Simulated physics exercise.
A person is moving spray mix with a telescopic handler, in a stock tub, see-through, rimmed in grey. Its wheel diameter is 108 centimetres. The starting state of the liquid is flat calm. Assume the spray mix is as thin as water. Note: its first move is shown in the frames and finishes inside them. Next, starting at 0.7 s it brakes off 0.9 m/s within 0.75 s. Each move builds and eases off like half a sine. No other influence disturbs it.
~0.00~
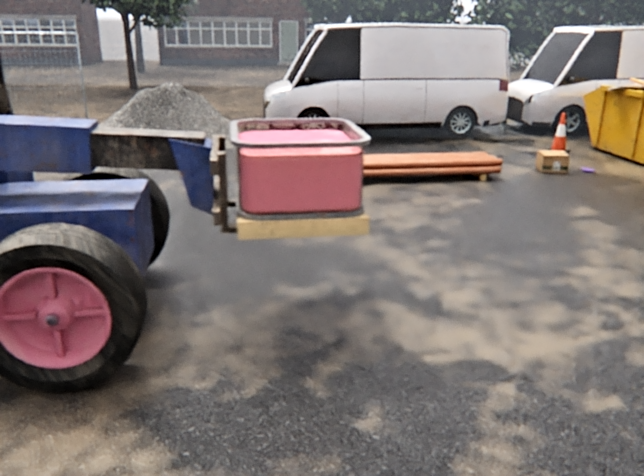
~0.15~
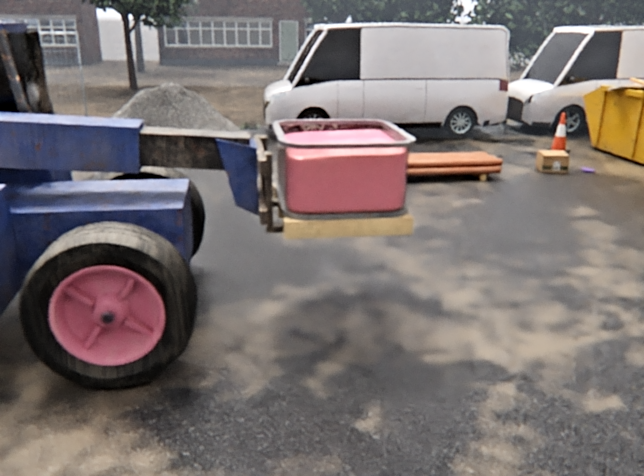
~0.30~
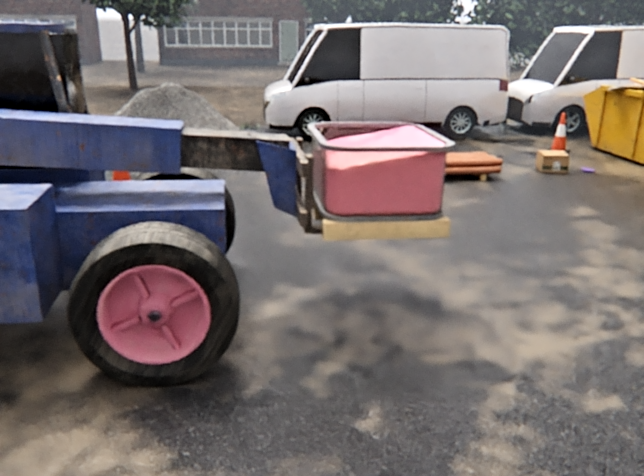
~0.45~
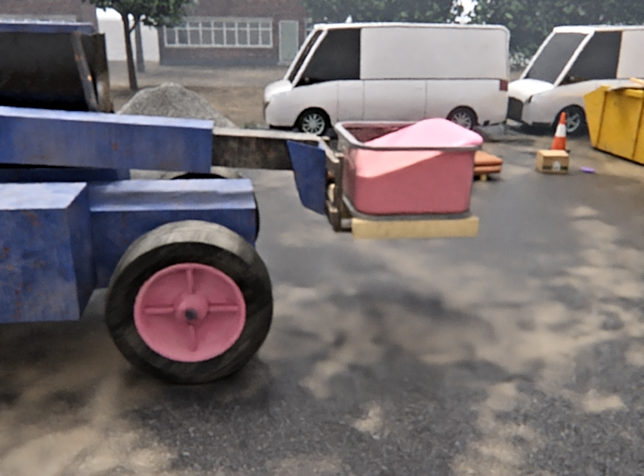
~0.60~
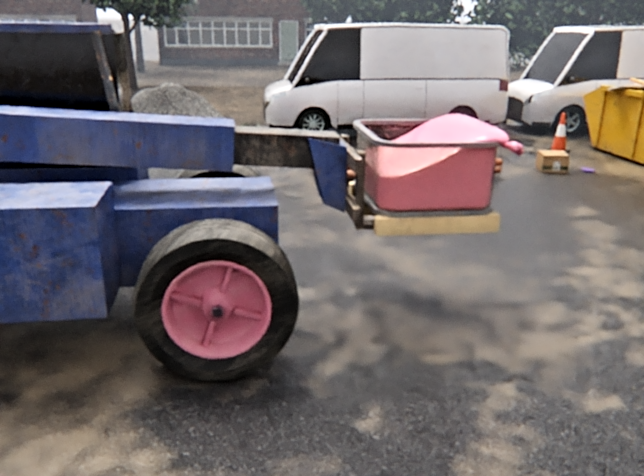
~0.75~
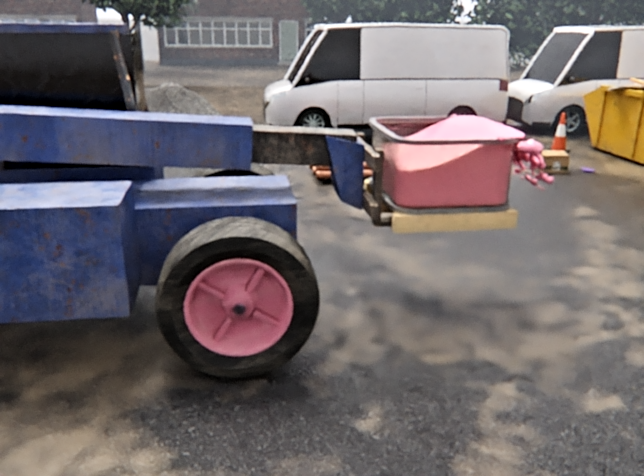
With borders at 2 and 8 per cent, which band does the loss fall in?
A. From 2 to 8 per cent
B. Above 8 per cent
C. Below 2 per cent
(A) From 2 to 8 per cent.
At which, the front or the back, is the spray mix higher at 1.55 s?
It is heaped towards the forward side.
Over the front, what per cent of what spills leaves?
I'd estimate some 100 percent of what spills.
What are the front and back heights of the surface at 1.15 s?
Front reads 38 centimetres, back reads 46 centimetres.
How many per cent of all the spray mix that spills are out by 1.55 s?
By then it's around 100 per cent.
After 1.15 s front 38 cm, middle 38 cm, back 46 cm above the floor; the loss stands at 4 per cent, over the front.
After 1.55 s front 47 cm, middle 40 cm, back 33 cm above the floor; the loss stands at 4 per cent, over the front.
After 2.05 s front 34 cm, middle 41 cm, back 47 cm above the floor; the loss stands at 4 per cent, over the front.
After 4.43 s the loss stands at 4 per cent, over the front, 16 of 383 litres.
